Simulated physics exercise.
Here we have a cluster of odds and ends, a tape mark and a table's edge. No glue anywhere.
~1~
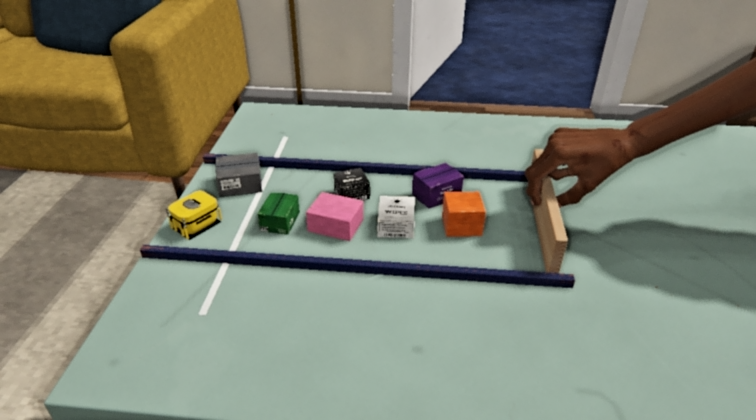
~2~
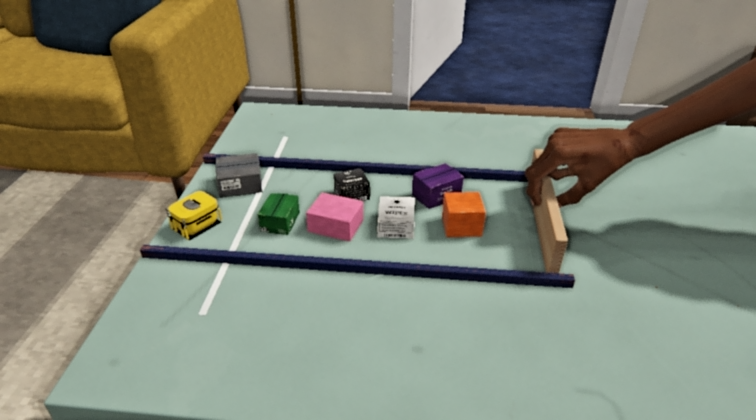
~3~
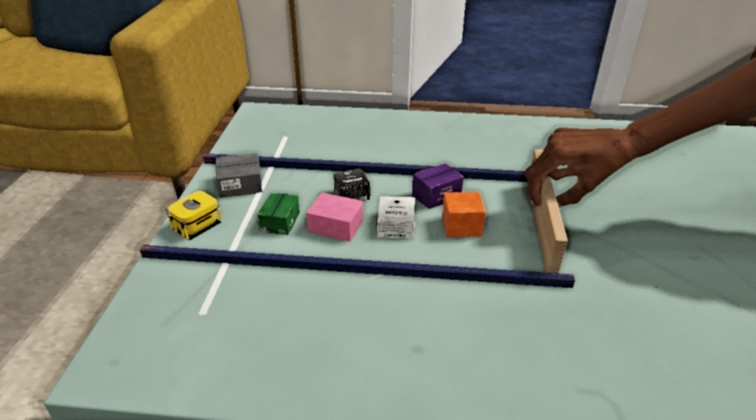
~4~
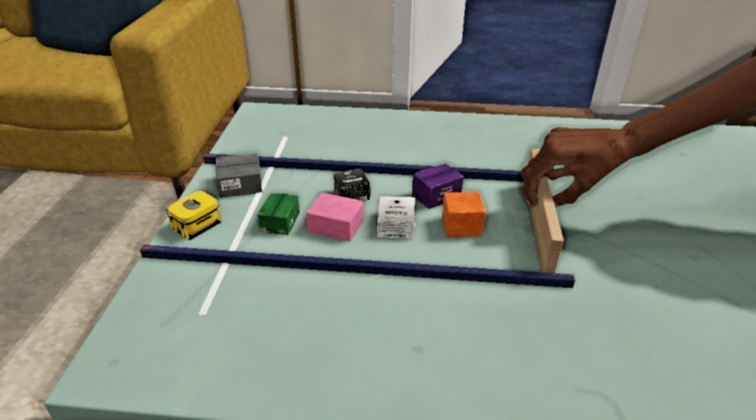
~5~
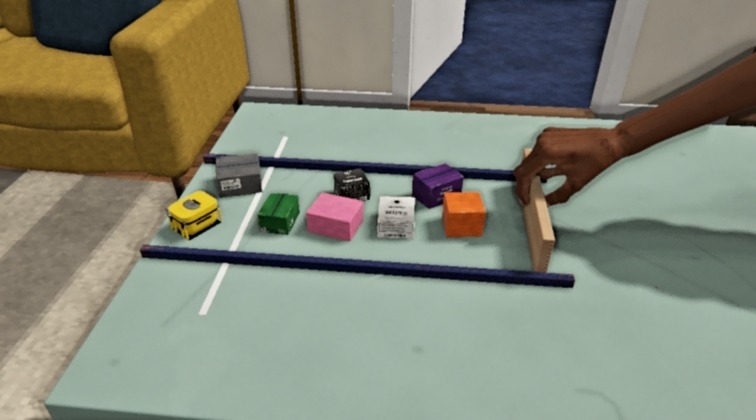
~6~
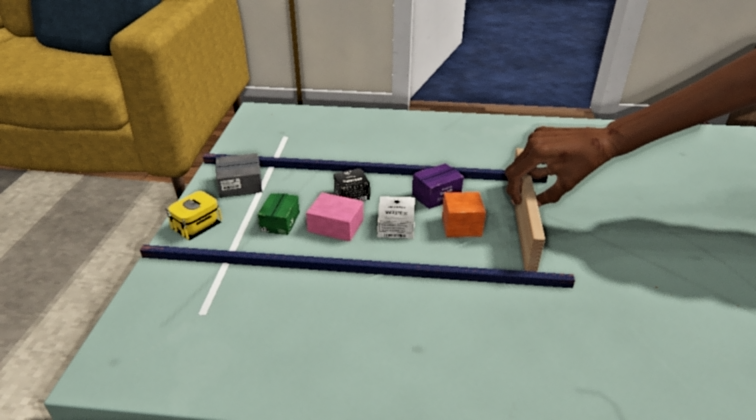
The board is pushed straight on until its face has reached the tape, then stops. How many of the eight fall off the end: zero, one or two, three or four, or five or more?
The number that fall off is three or four.
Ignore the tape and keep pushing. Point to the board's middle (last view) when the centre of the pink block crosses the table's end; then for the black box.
Its middle is around (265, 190) and around (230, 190).
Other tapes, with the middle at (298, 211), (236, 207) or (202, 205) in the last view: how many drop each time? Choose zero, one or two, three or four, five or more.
In that order: 1 or 2; three to four; at least five.
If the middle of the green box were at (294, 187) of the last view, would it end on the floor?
Then it falls.
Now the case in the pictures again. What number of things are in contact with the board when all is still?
It touches 2.
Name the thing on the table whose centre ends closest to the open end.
Foremost is the black box.
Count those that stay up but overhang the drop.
It comes to 0.
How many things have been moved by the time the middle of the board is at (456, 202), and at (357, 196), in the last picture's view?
The counts are 2 and 7.
Soon after, none off yet; yellow case at rest near (195, 215); grey box at rest near (239, 175); green box moving near (274, 214).
In the end, the number that fall off is three or four; gone, pink block, green box, grey box and yellow case.
